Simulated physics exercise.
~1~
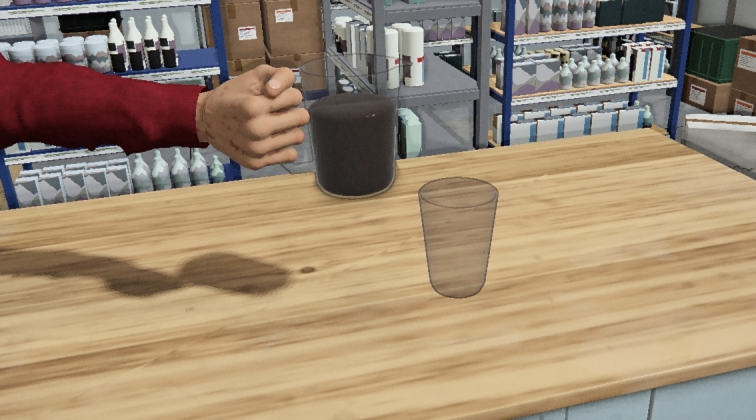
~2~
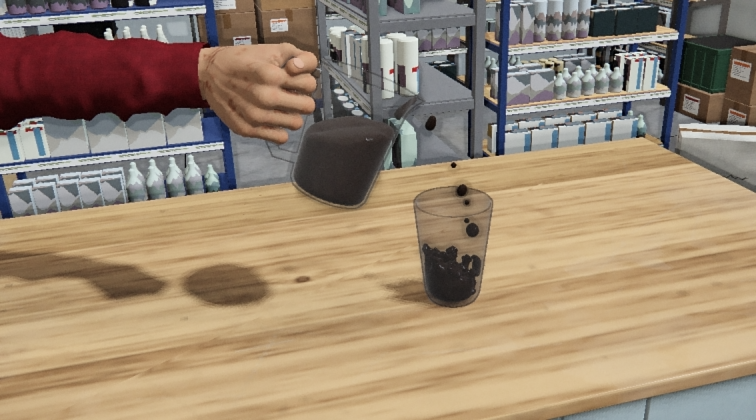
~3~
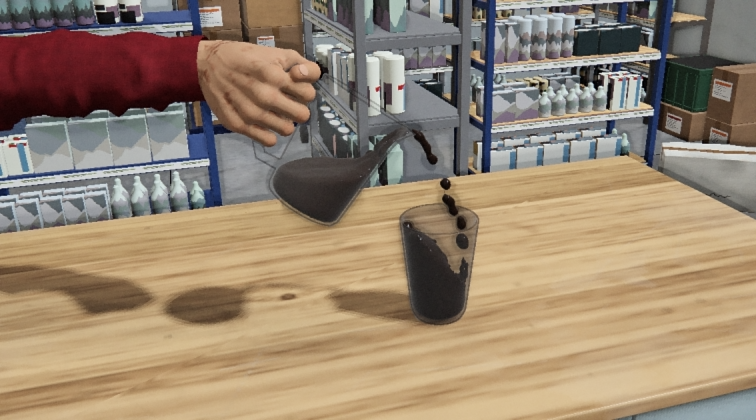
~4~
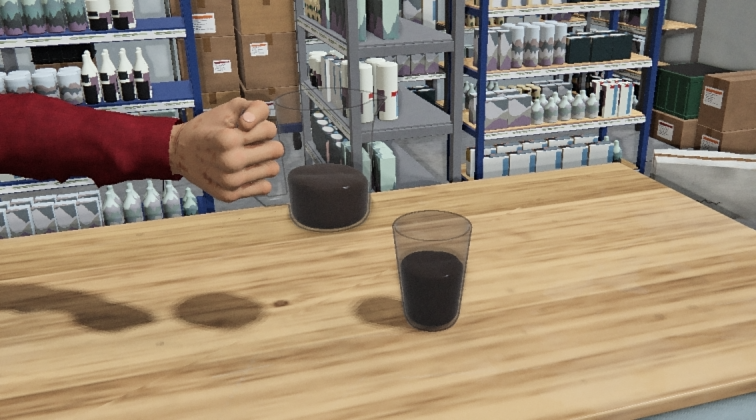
A hand in a dark red sleeve holds a clear pitcher of dark coffee above a pale wooden work surface, to the left of an empty clear drinking glass. The view looks slightly down across the surface toward metal shelves of bottles and boxes. The hand tips the pitcher to the right, and dark drops fall into the glass and gather at the bottom. It eases back, then leans further, and a broken stream raises the level. Finally the pitcher is levelled, still holding some coffee, while the glass stands a little over half full and the surface looks clean.
